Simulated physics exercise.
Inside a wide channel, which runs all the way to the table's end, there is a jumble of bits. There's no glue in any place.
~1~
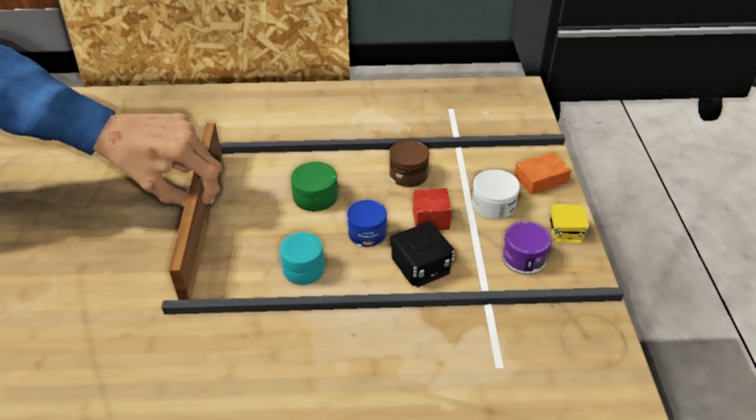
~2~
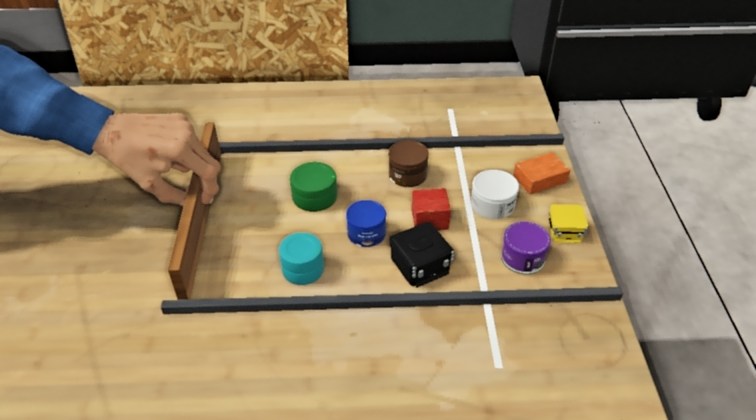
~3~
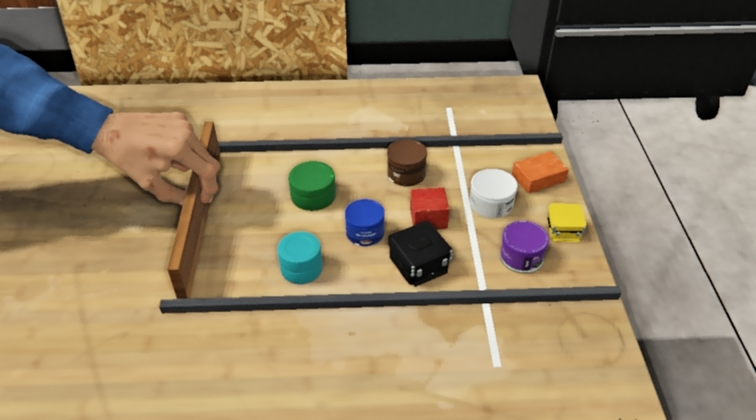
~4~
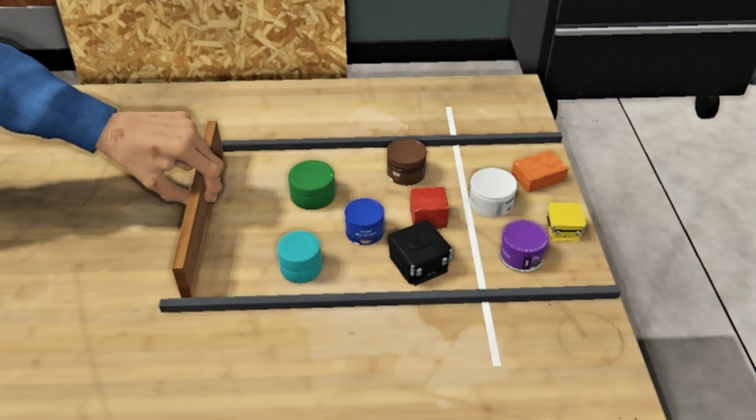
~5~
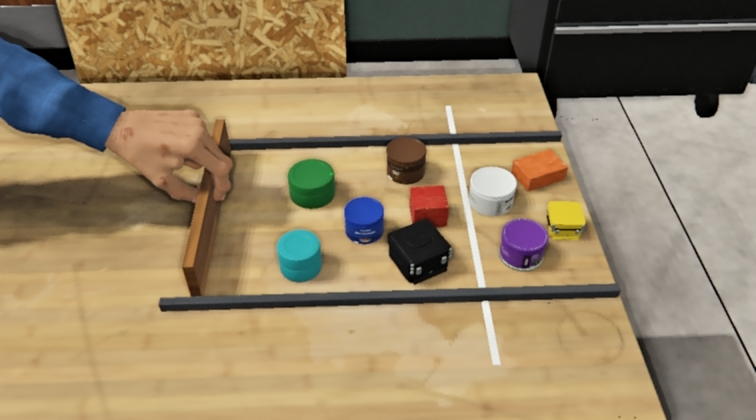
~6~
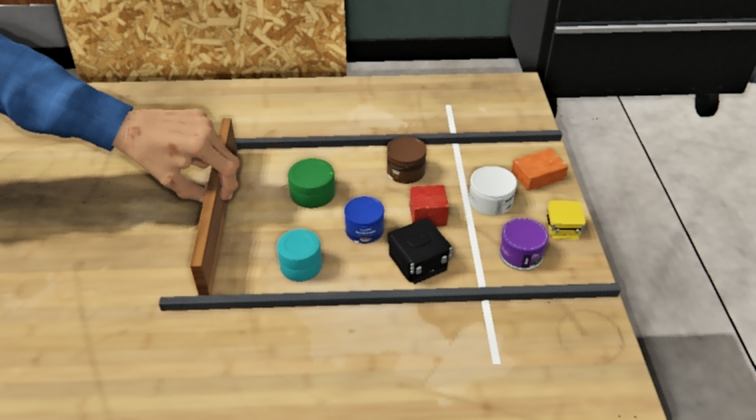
The video shows a hand holding a wooden board upright at the left of a channel on a table, behind scattered colourful tubs and blocks; the board stays nearly still, then slides slightly right while the items remain in place.
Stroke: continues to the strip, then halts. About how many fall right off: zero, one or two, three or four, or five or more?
After the sweep, the pieces gone from the top come to zero, as it turns out.
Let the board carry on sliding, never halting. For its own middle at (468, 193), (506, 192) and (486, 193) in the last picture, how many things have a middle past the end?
First 0, next 1, last 1.
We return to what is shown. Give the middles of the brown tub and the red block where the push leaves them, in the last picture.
Roughly (479, 153); the other one roughly (516, 204).
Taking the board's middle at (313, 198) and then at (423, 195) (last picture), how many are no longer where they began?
First position 2; second position 8.
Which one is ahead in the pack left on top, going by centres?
That's the purple pot.
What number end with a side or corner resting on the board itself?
That number would be 4.
Soon after, none off yet; yellow case at rest near (565, 220); orange block at rest near (539, 169); purple pot at rest near (523, 244).
After that, none off yet; yellow case at rest near (565, 220); orange block at rest near (539, 169); purple pot displaced about its own width near (554, 245).
In the end, the number that fall off is zero.
